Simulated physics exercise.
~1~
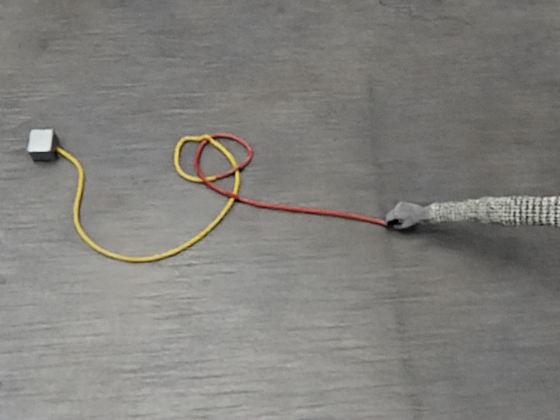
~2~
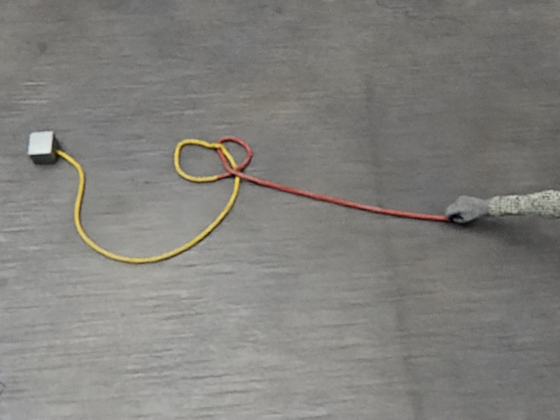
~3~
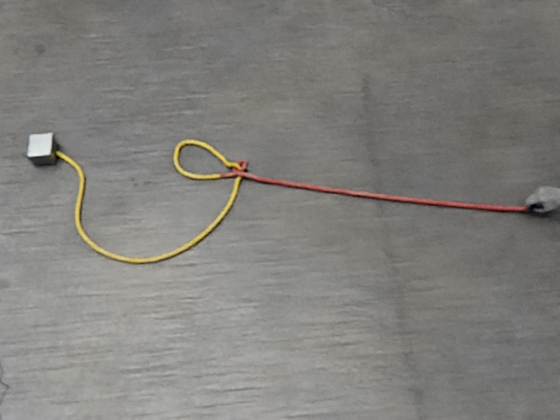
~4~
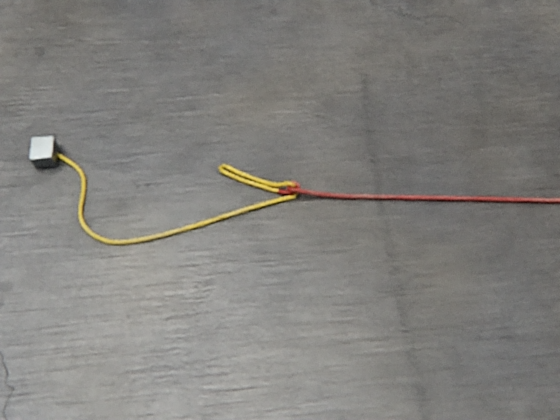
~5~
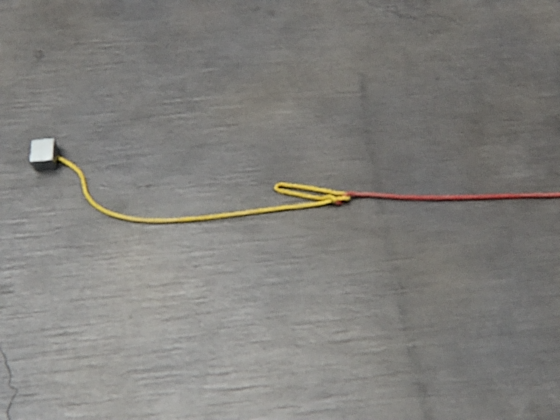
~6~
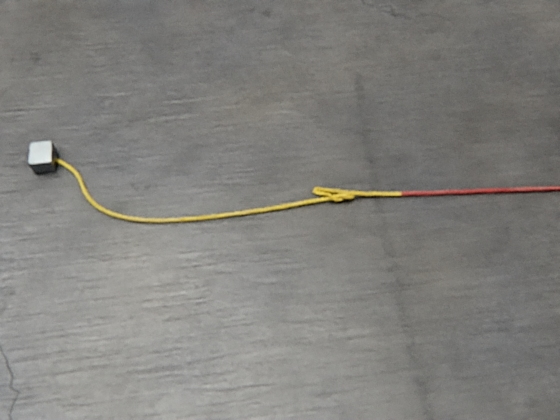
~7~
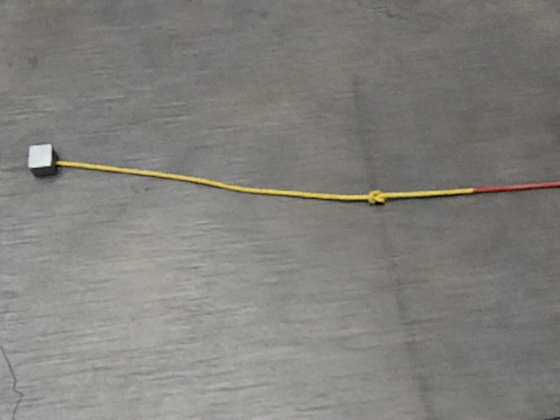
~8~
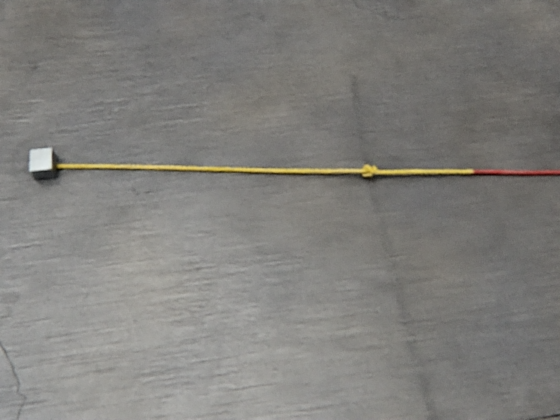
A rope dyed yellow on the left and red on the right lies in loops on a grey, streaked yard surface, seen from above, its left end fixed to a small pale grey block. At the right, a grey gripping end on a pale, textured arm holds the red end and draws it rightward out of view. The red loop shrinks first, then the yellow loop slides right and narrows as the sagging rope behind it lifts. The loop closes into a small knot in the yellow section. Finally the rope stretches almost straight from the block, with the tight knot still in it.
